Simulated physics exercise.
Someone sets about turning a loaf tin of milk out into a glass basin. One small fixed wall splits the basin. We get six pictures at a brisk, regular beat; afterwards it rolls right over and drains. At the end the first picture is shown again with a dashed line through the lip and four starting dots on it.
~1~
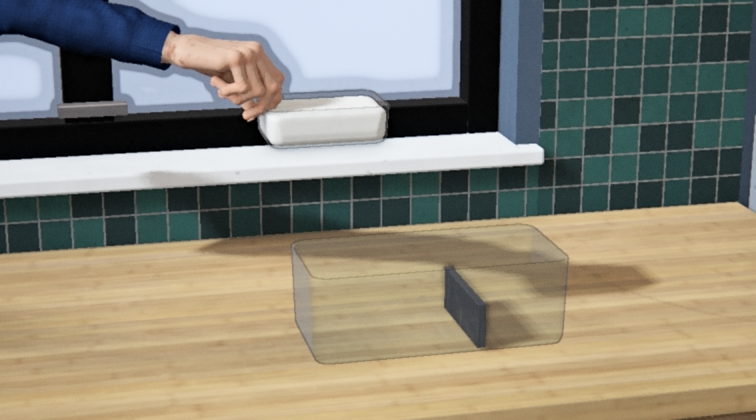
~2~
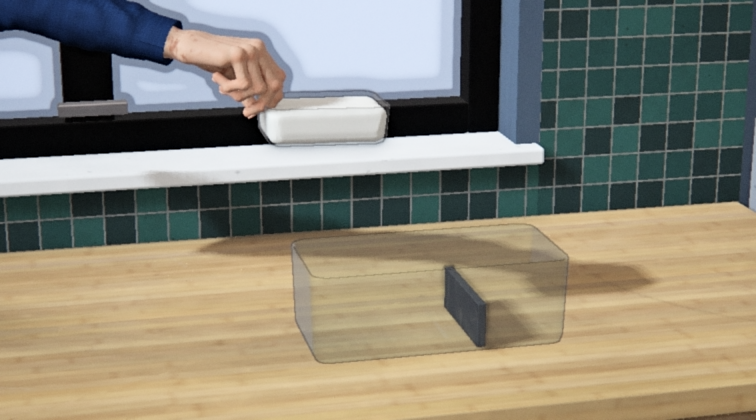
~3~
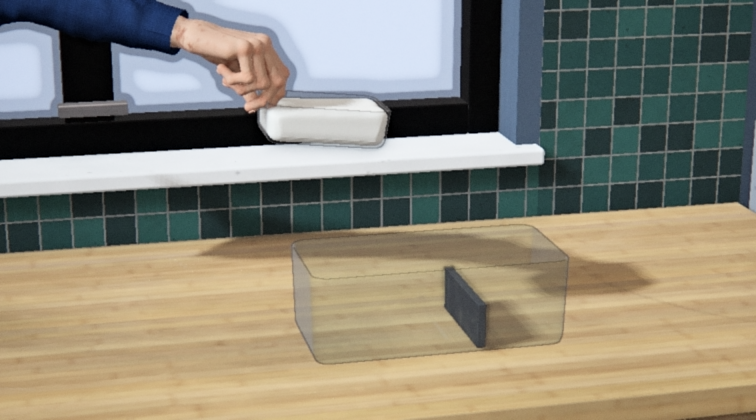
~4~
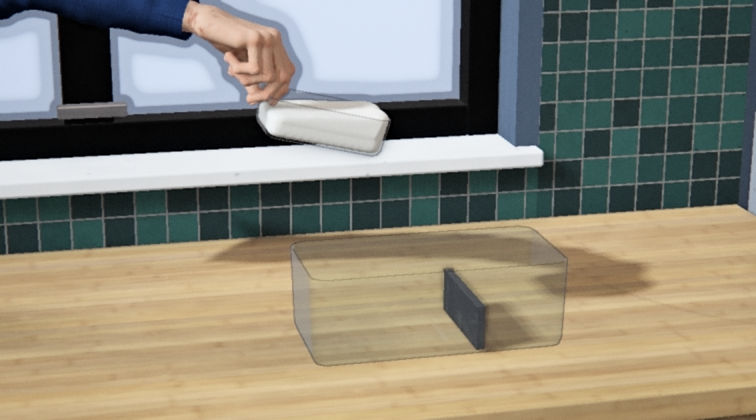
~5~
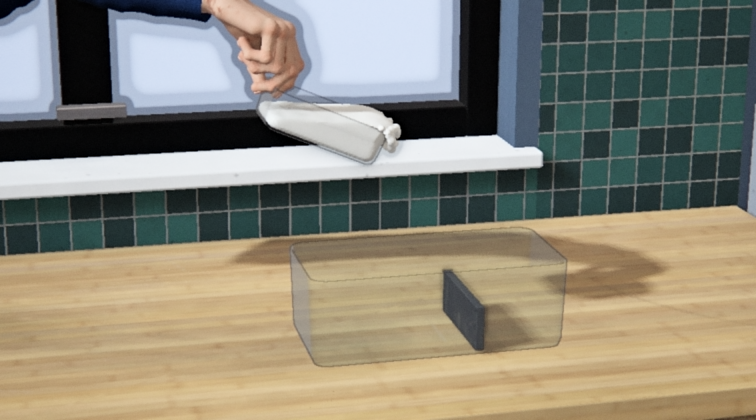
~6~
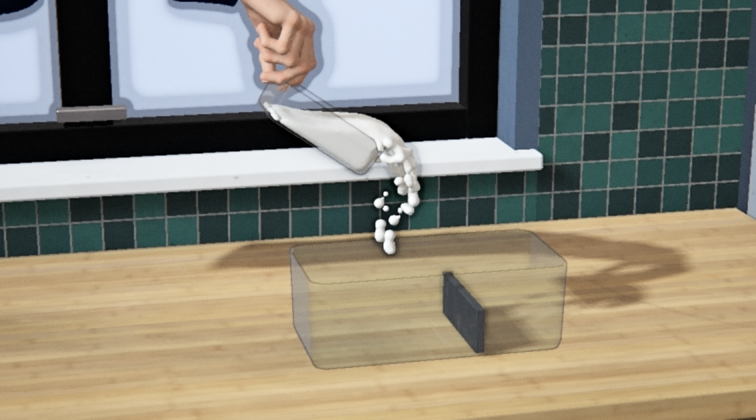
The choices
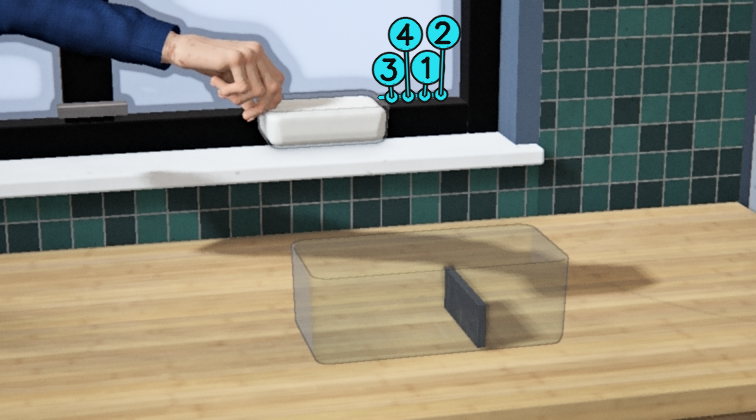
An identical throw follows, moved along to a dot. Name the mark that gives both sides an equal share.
Use spot 4.
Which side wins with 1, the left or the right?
The right side.
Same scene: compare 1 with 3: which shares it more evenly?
1.
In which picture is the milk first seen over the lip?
Picture 4.
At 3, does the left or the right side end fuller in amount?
The left side.
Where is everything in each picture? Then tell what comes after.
In the first frame, upright, lip at (379, 97); basin from (313, 364) to (562, 341); top of the wall at (465, 285); nothing has left yet.
In the second frame, upright, lip at (380, 98); nothing has left yet.
In the third frame, tipped about 6°, lip at (381, 103); nothing has left yet.
In the fourth frame, tipped about 14°, lip at (382, 113); milk is over the lip, down to (382, 113).
In the fifth frame, tipped about 23°, lip at (381, 124); milk is over the lip, down to (388, 146).
In the sixth frame, tipped about 35°, lip at (378, 138); milk is over the lip, down to (386, 245).
On the marked copy, 1 at (424, 95); 2 at (440, 94); 3 at (391, 97); 4 at (408, 96).
With 1, about 29 % ends left of the wall and 69 % right of it.
With 2, about 20 % ends left of the wall and 77 % right of it.
With 3, about 85 % ends left of the wall and 12 % right of it.
With 4, about 47 % ends left of the wall and 51 % right of it.
